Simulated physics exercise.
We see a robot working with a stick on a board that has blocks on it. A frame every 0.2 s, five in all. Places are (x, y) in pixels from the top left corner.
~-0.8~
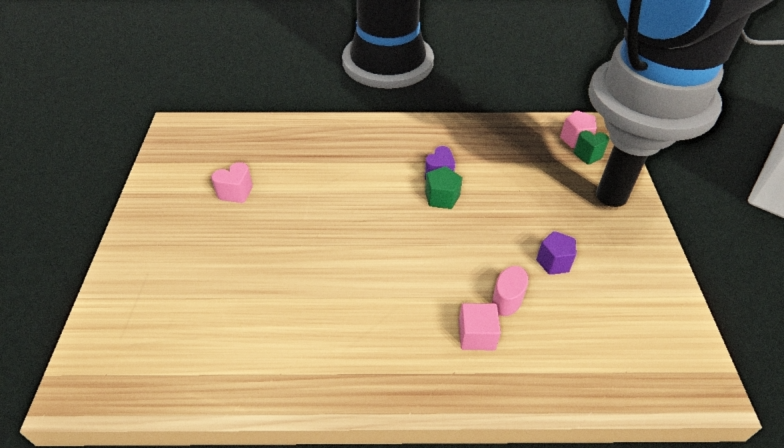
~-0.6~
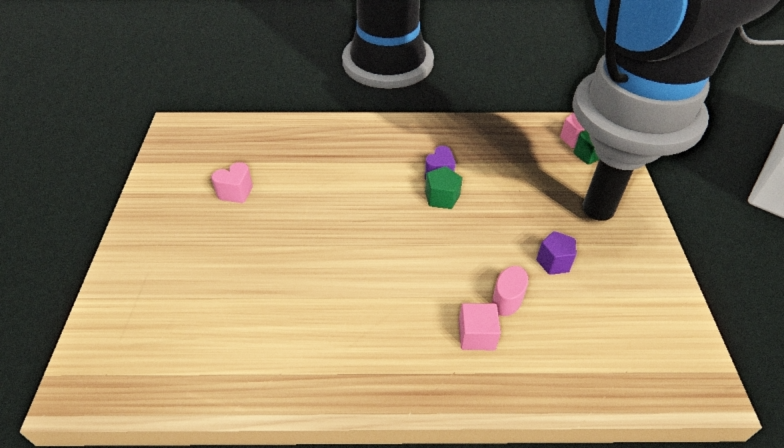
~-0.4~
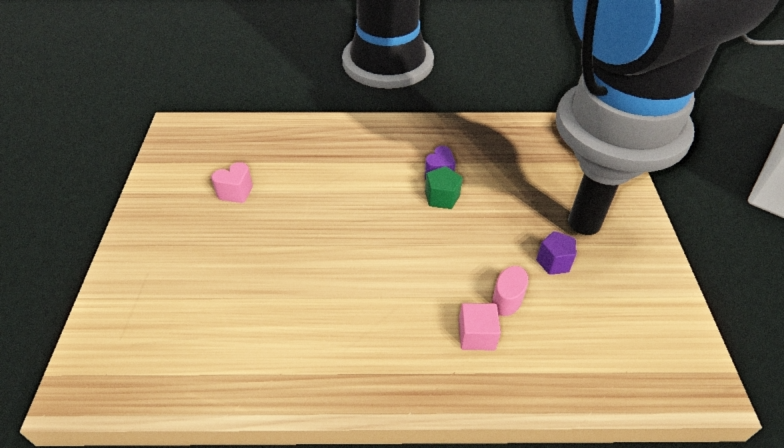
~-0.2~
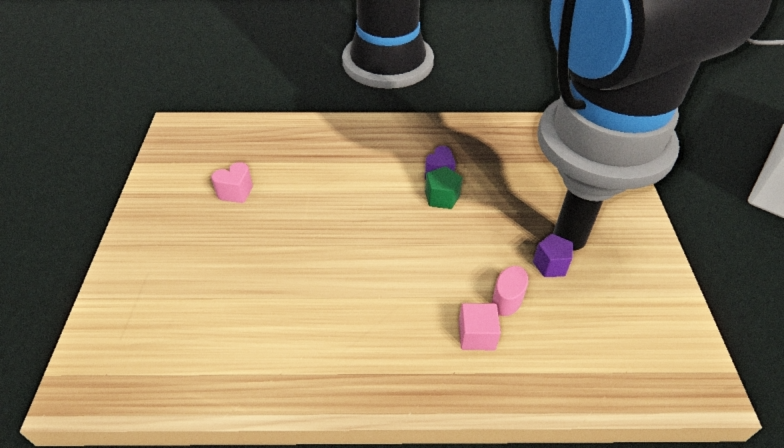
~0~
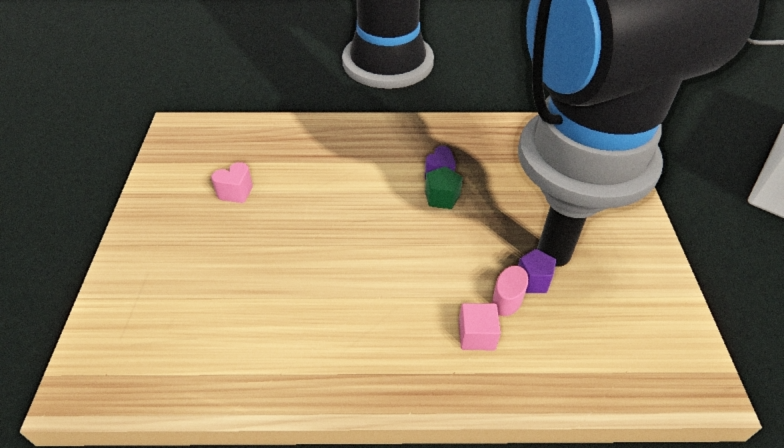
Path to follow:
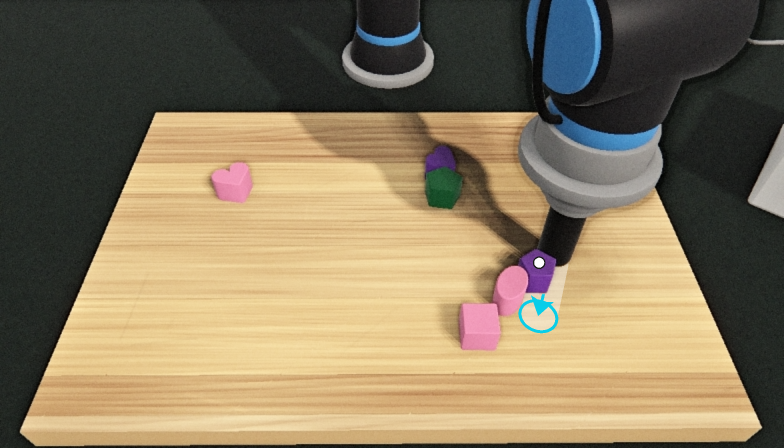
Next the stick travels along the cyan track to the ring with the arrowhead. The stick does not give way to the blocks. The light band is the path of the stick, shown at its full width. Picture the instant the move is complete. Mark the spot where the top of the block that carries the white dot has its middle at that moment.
The middle of its upper face should be somewhere near (510, 308).
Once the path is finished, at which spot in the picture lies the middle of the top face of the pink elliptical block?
At roughly (485, 289).
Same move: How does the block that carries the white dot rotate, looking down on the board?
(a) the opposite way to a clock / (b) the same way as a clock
The answer is b.
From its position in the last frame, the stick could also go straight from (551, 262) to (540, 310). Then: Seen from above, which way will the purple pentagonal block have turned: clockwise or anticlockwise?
Turns clockwise.
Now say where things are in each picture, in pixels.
In the first frame, lower end of the stick at (612, 196), tops of blocks, pink square at (481, 318), pink elliptical block at (513, 281), purple pentagonal block at (561, 244).
In the second frame, stick at (598, 210), blocks as before.
In the third frame, stick at (584, 224), blocks as before.
In the fourth frame, stick at (569, 238), purple pentagonal block at (557, 247).
In the fifth frame, stick at (554, 254), pink square at (481, 318), pink elliptical block at (513, 281), purple pentagonal block at (539, 263).
The drawn path runs in a line from (551, 262) to (538, 316); the dot is on the purple pentagonal block.
The first path, step by step. Halfway along, stick at (548, 281); pink square at (477, 321); pink elliptical block at (494, 287), turned 15° anticlockwise; purple pentagonal block at (526, 286), turned 25° clockwise.
At the end, stick at (541, 309); pink square at (475, 322); pink elliptical block at (485, 289); purple pentagonal block at (510, 308), turned 55° clockwise.
